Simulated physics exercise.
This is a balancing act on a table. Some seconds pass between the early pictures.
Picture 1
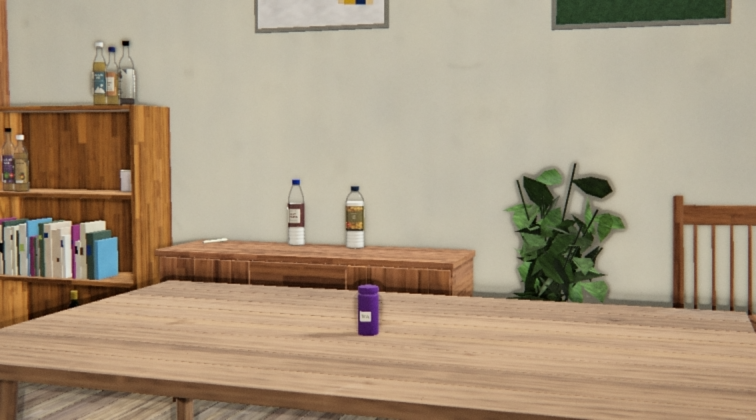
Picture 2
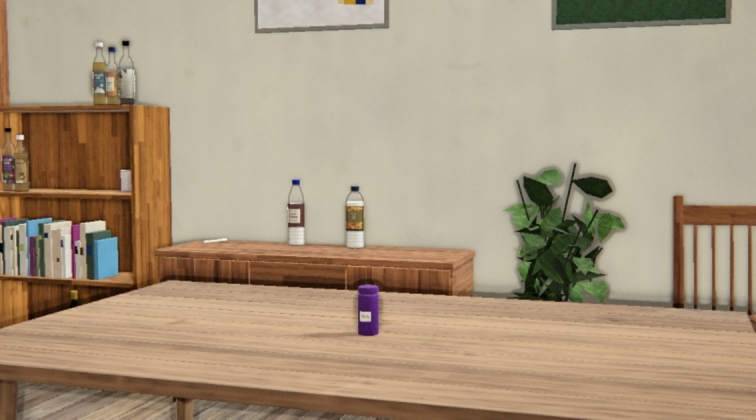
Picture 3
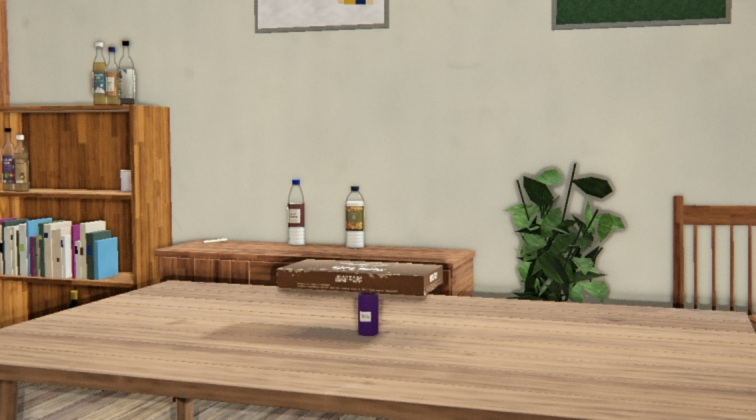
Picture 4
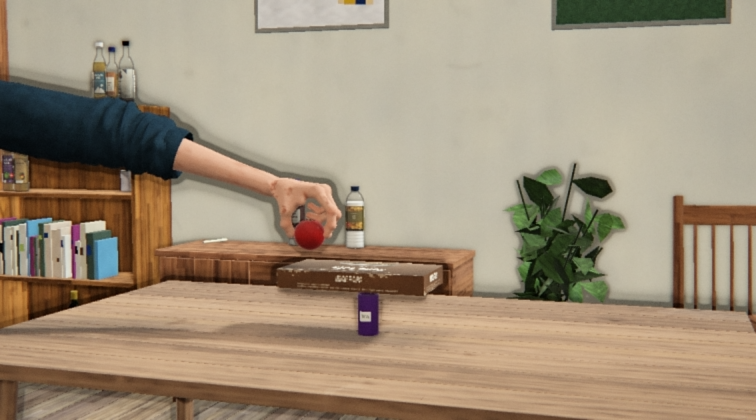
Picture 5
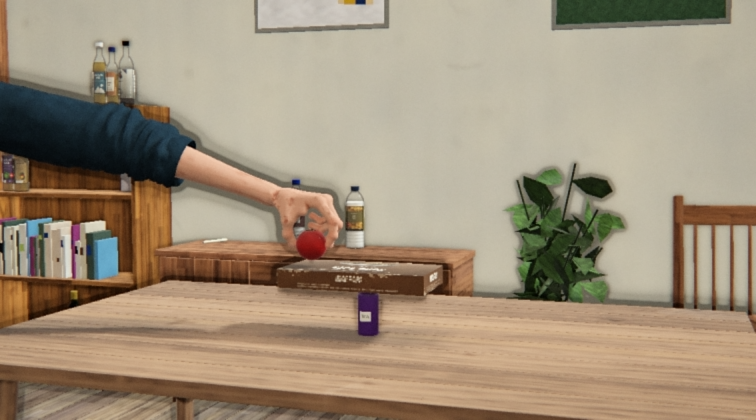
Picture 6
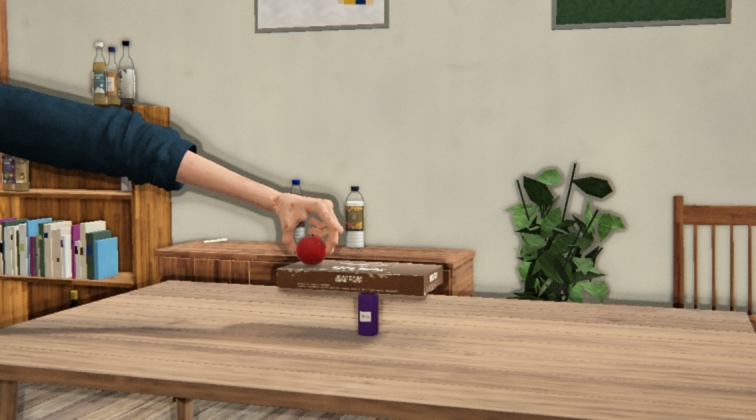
A flat brown box appears on top of the small purple container standing on the wooden table, where before there was only the container. Then a hand in a dark blue sleeve, reaching in from the left, lowers a round red tomato onto the left part of the box and keeps hold of it.
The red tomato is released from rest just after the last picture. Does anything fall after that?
It gives way.
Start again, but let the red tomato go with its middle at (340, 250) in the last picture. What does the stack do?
Then it gives way.
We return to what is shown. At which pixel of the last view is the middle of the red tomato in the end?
Around (248, 313).
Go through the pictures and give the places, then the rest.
In the first picture, the last thing is not in view yet; purple shaker (368, 310).
In the second picture, the last thing is not in view yet; purple shaker (368, 310).
In the third picture, the last thing is not in view yet; purple shaker (368, 310).
The fourth picture shows coming down; red tomato (309, 234); purple shaker (368, 310).
The fifth picture shows coming down; red tomato (311, 245); purple shaker (368, 310).
The sixth picture shows set down, still held; red tomato (311, 250); purple shaker (368, 310).
Then, 0.40 s on from there, red tomato now fallen; brown packet turned 43° from how it was put.
Then, 0.60 s on from there, brown packet turned 31° from how it was put.
In the end, fallen, brown packet and red tomato; purple shaker unmoved. At the end, from the last picture's camera, red tomato near (248, 312). The stack loses its balance.
